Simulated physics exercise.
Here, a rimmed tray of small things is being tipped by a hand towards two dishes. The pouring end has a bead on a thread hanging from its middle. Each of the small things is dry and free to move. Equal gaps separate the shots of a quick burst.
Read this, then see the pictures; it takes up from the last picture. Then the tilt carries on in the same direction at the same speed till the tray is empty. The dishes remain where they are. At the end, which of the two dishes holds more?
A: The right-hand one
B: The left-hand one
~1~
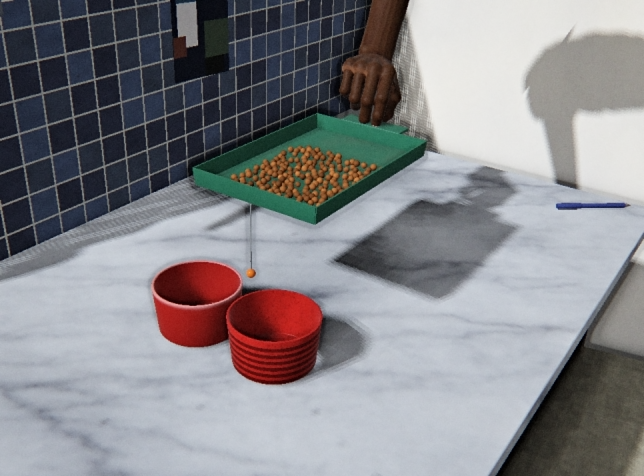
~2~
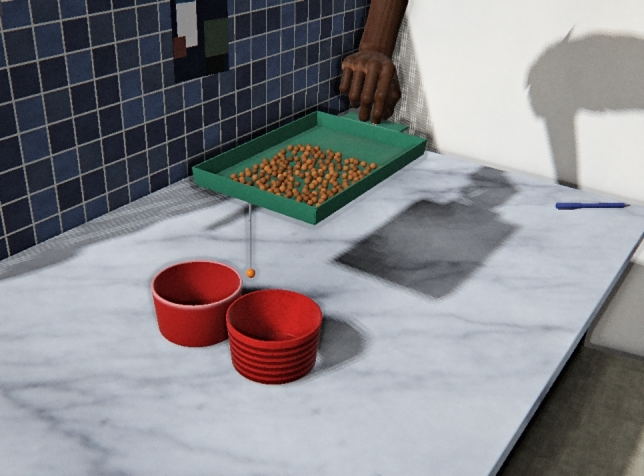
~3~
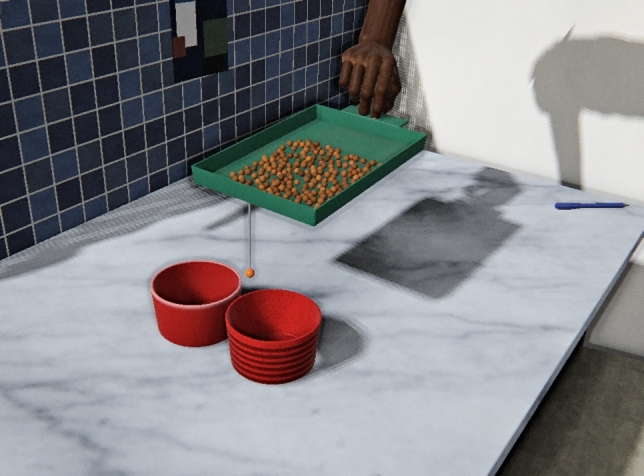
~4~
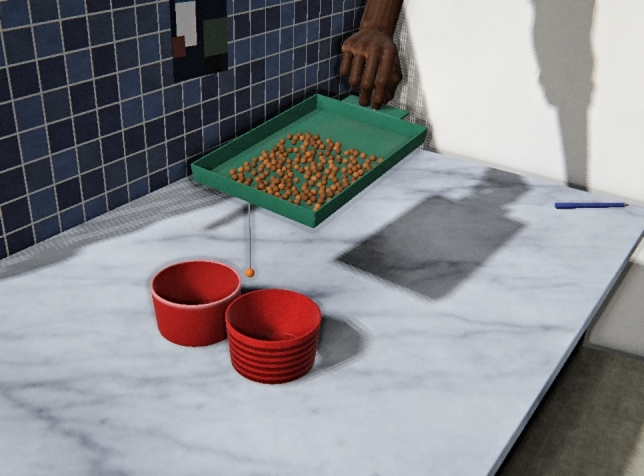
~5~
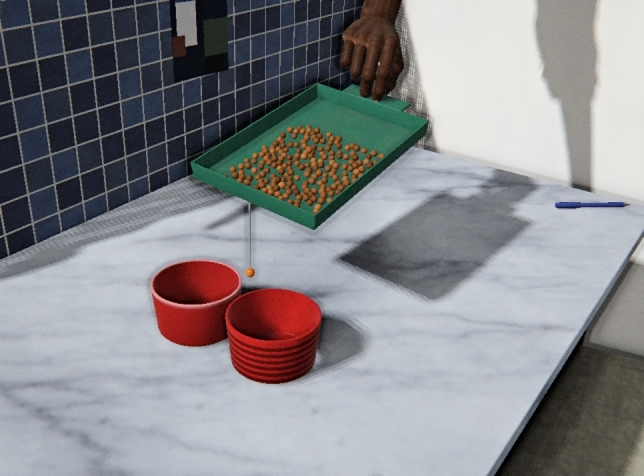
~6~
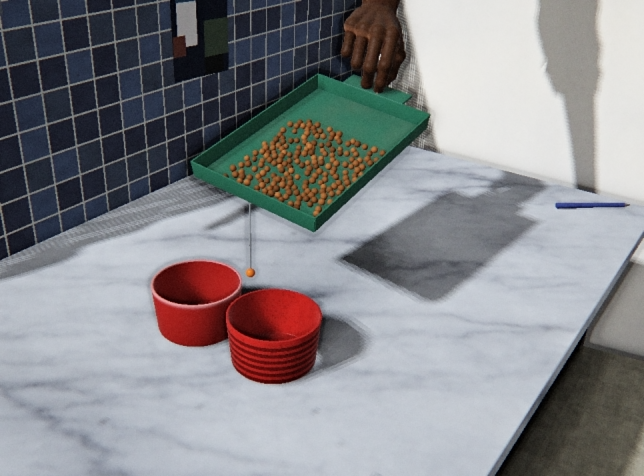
The right-hand one.
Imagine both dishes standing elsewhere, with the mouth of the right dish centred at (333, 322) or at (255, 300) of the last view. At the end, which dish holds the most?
Note: Try one - the dish on the right side; try two - the dish on the right side.
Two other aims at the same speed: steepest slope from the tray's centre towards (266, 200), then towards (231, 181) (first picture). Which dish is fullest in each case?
Results - the dish on the right side first, the dish on the left side second.
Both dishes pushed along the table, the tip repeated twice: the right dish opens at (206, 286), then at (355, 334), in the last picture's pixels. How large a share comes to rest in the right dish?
0 %, 10 %.
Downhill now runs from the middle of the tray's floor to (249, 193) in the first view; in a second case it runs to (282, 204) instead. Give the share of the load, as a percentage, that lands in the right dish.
In order, some 10 % and some 80 %.
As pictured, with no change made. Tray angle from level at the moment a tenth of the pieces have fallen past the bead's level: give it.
That happens at close to 105 degrees.
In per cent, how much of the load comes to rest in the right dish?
I'd put that share near 80 per cent.
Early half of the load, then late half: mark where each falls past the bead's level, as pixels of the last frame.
For the early half I get (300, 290), and for the late half (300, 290).
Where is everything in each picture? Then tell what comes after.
Corners of the pouring end near (195, 168) and (316, 206), level; middle of the load near (303, 177), cereal balls; left dish near (167, 320); right dish near (245, 356); bead on its thread near (251, 273), in the first picture.
Corners of the pouring end near (195, 167) and (315, 207), level; middle of the load near (302, 176), in the second picture.
Corners of the pouring end near (194, 166) and (315, 209), tipped barely, lowest at the right corner; middle of the load near (302, 174), in the third picture.
Corners of the pouring end near (193, 164) and (314, 211), tipped a little, lowest at the right corner; middle of the load near (302, 171), in the fourth picture.
Corners of the pouring end near (193, 162) and (314, 214), tipped a little, lowest at the right corner; middle of the load near (302, 167), in the fifth picture.
Corners of the pouring end near (193, 161) and (315, 217), tipped a little, lowest at the right corner; middle of the load near (302, 165); left dish near (167, 319); right dish near (245, 355), in the sixth picture.
Shortly afterwards, tray tipped steeply; the whole lot on the tray.
Next, tray tipped right over; all but a few on the tray; only a few in the right dish; only a few outside both.
Some moments later, tray tipped past a quarter turn; the bulk in the right dish; near a quarter outside both.
In the end, tray tipped past a quarter turn; the bulk in the right dish; none at all in the left dish; near a quarter outside both.
